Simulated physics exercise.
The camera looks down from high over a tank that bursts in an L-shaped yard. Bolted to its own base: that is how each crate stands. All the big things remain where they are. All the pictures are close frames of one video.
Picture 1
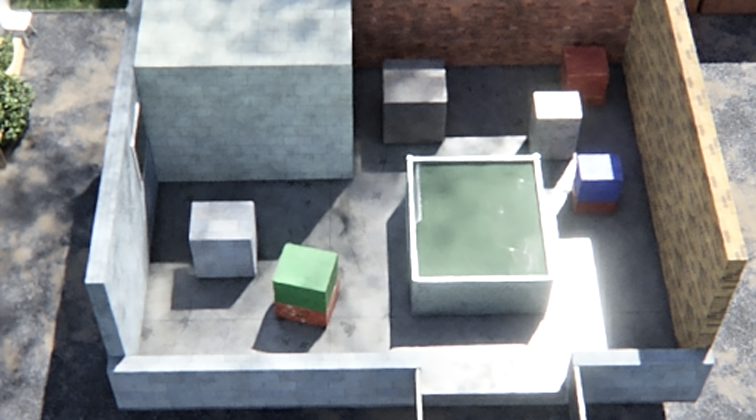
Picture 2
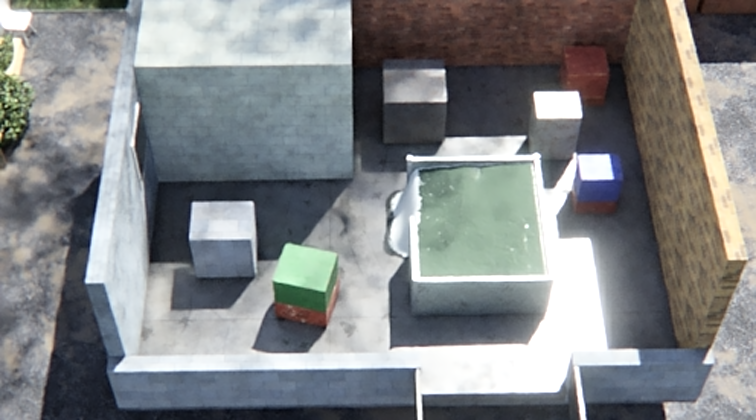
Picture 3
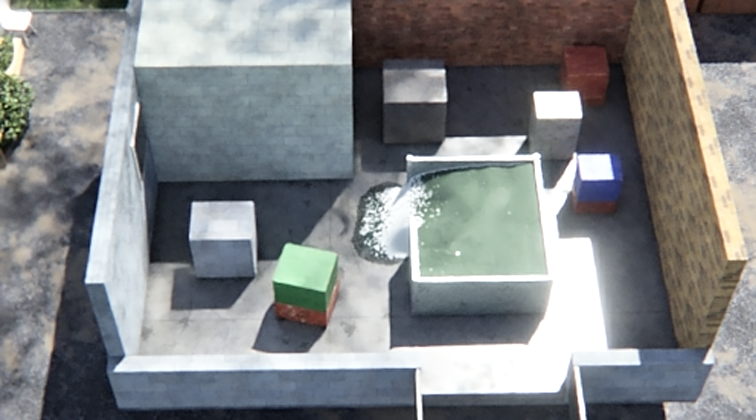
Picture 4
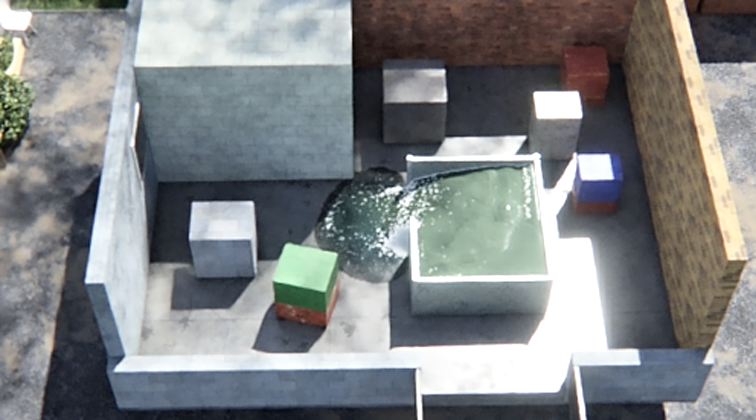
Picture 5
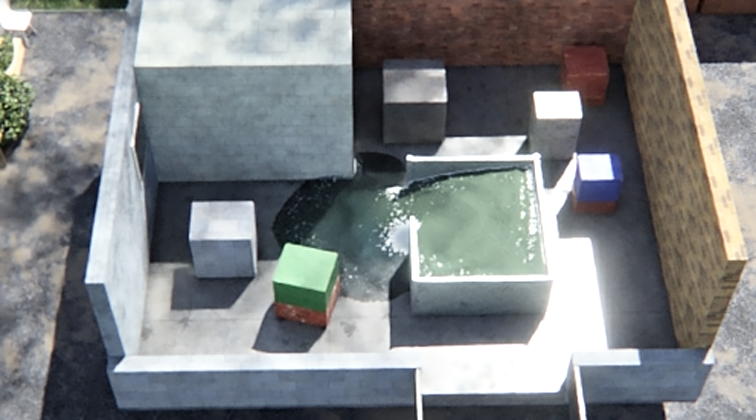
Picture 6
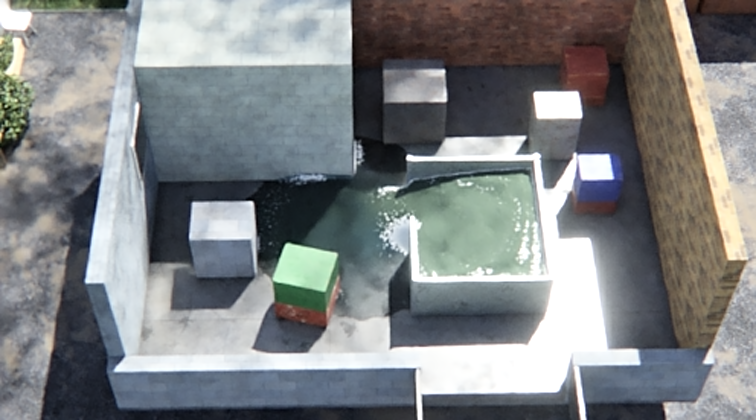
In a walled yard, a tank bursts on its left side and greenish water spreads left.
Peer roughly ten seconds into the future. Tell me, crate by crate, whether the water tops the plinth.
In the end the green crate will be out of the water's reach. The blue crate will be out of the water's reach. The red crate will be out of the water's reach.
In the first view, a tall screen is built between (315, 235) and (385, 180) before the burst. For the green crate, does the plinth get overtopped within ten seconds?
Well, the green one gets flooded in the end.
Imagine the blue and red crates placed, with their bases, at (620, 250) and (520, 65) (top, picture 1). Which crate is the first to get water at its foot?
The green crate is first.
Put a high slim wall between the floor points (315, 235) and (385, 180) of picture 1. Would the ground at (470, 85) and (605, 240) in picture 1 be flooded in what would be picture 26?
In order, I'd call them bare and bare.
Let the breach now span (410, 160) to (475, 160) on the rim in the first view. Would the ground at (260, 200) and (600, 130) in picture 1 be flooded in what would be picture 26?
In that order: Dry, flooded.
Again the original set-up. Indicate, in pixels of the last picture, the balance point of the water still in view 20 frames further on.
About (329, 254).
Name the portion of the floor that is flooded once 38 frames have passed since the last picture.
I make it 70 per cent.
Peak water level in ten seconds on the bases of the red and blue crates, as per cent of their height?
I'd put it at some 40 % for one and some 40 % for the other, in that order.
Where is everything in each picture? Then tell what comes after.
In the first picture, the tank at (478, 219) is whole and still.
In the second picture, the front is at (405, 193), out from the gap at (412, 213).
In the third picture, water pours out at (412, 214) and has run to (361, 248).
In the fourth picture, the front is at (322, 242), out from the gap at (412, 215).
In the fifth picture, water pours out at (412, 215) and has run to (280, 234).
In the sixth picture, water pours out at (412, 214) and has run to a hidden place.
A moment on, water covers 25 % of the floor; the green crate water round its plinth, the blue crate not reached, the red crate not reached.
Next, water covers 40 % of the floor; the green crate water round its plinth, the blue crate not reached, the red crate not reached.
Then, water covers 50 % of the floor; the green crate water round its plinth, the blue crate not reached, the red crate not reached.
Later, water covers 70 % of the floor; the green crate water round its plinth, the blue crate not reached, the red crate water round its plinth.
In the end, water covers 100 % of the floor; the green crate stayed above the water, the blue crate stayed above the water, the red crate stayed above the water.
